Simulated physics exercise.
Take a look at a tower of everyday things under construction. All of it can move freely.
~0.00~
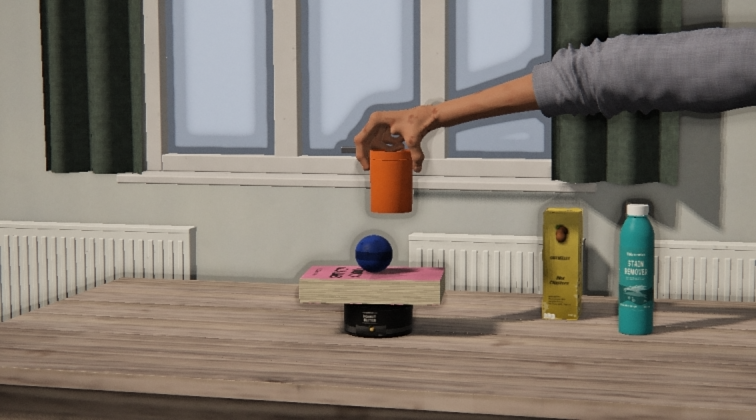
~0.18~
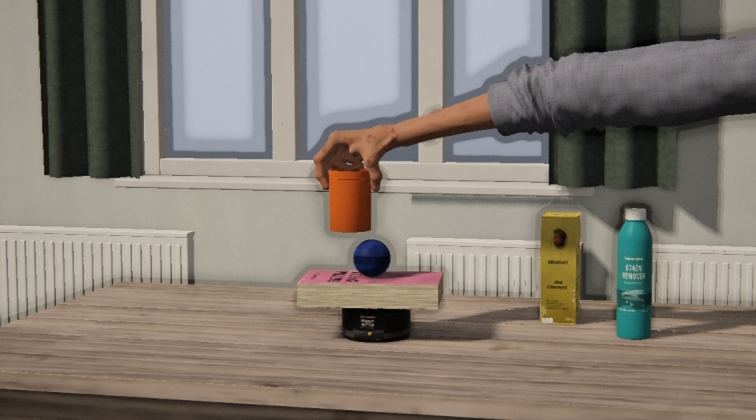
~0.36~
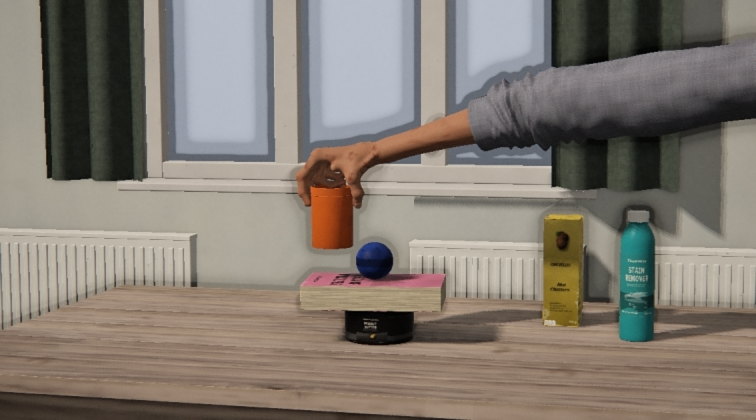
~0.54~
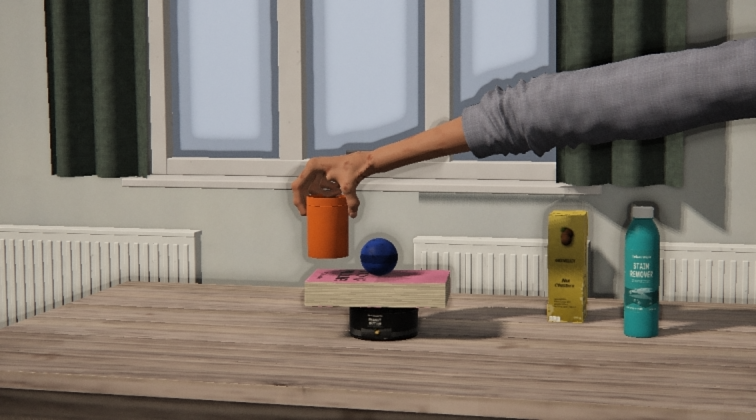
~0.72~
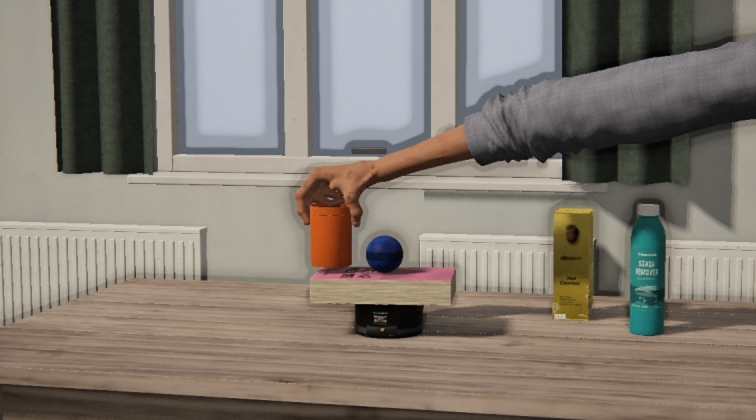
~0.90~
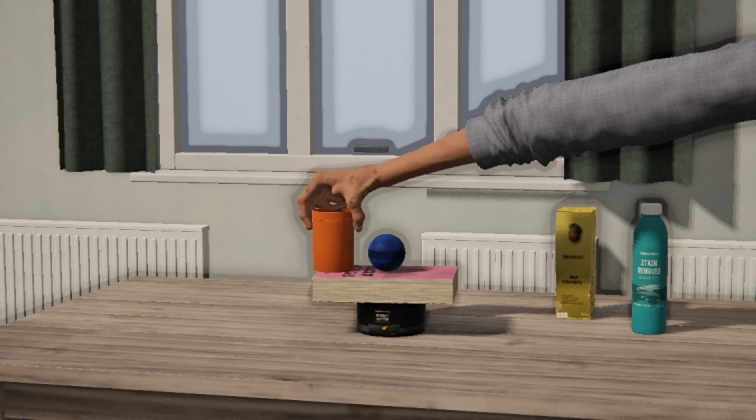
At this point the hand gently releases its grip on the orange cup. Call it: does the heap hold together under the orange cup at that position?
It holds together.
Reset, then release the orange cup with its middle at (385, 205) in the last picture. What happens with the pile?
Outcome: The pile is knocked down.
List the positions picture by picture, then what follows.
The first picture shows coming down; orange cup (391, 181); turquoise bottle (637, 269).
The second picture shows coming down; orange cup (350, 200); pink book (372, 289).
The third picture shows coming down; orange cup (332, 217); blue ball (375, 261).
The fourth picture shows coming down; orange cup (328, 226); yellow carton (568, 266).
The fifth picture shows coming down; orange cup (331, 235); black tub (389, 315).
The sixth picture shows set down, still held; orange cup (333, 240); turquoise bottle (650, 268).
Around 1.20 s, nothing moves.
Around 1.60 s, orange cup resting near (333, 241).
Finally (2.0 s), all 6 still in place. Final places as the last picture's camera would see them, orange cup near (333, 241). The pile stays up.
